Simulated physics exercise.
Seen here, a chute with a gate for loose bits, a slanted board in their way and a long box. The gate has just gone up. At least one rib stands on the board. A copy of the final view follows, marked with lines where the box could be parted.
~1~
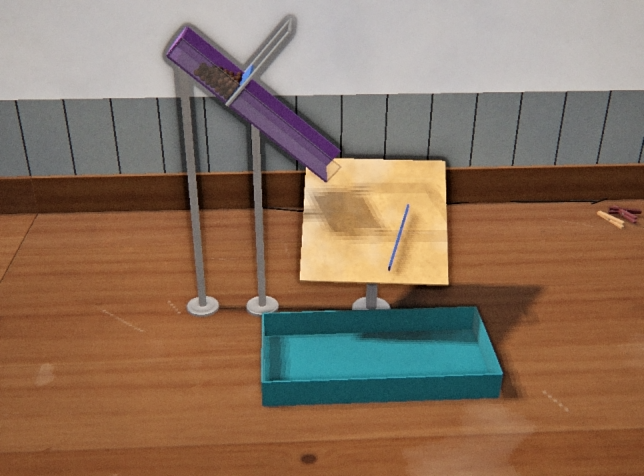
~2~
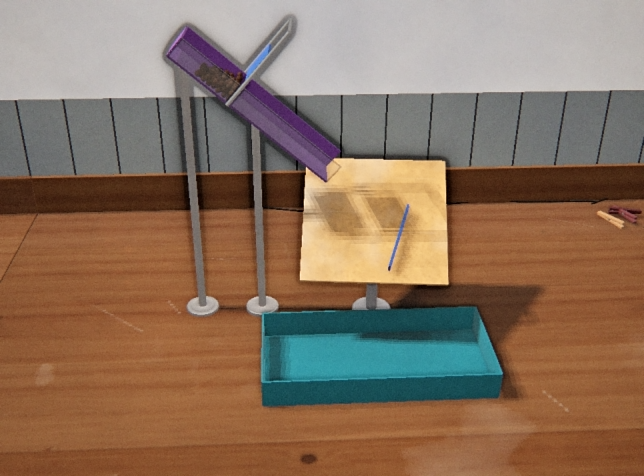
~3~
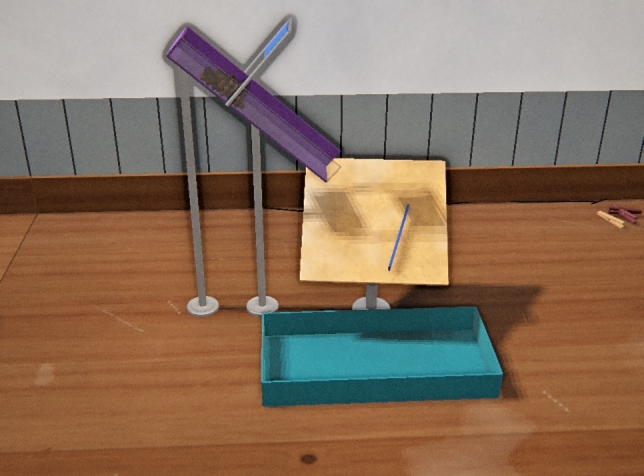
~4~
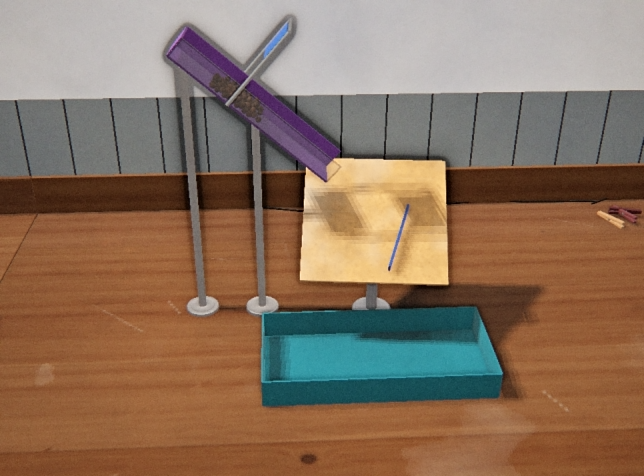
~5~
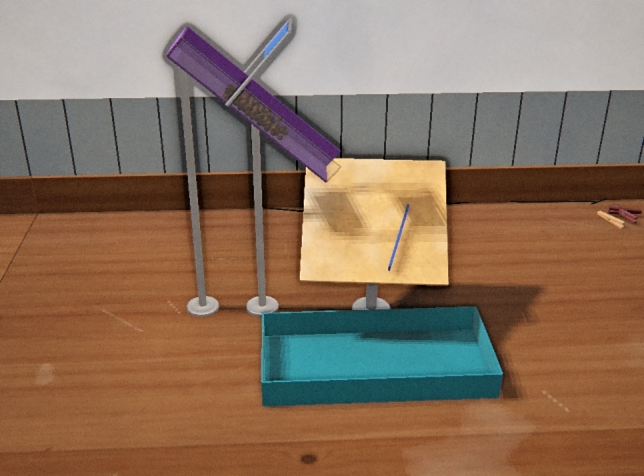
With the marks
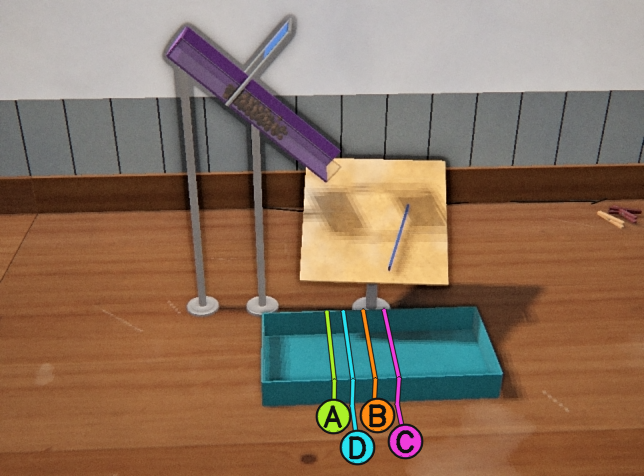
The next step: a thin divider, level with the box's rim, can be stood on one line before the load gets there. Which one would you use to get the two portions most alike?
B works best here.
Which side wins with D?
Right.
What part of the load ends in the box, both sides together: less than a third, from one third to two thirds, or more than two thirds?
It is more than two thirds.
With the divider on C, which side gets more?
The left side.
On the marked copy, line A crosses the front rim at (334, 380); line B crosses the front rim at (375, 378); line C crosses the front rim at (398, 377); line D crosses the front rim at (352, 379).
With A, of what is caught, a stray few on the left of the divider, nearly all on the right.
With B, of what is caught, about half on the left of the divider, about half on the right.
With C, of what is caught, nearly all on the left of the divider, a small part on the right.
With D, of what is caught, a small part on the left of the divider, nearly all on the right.
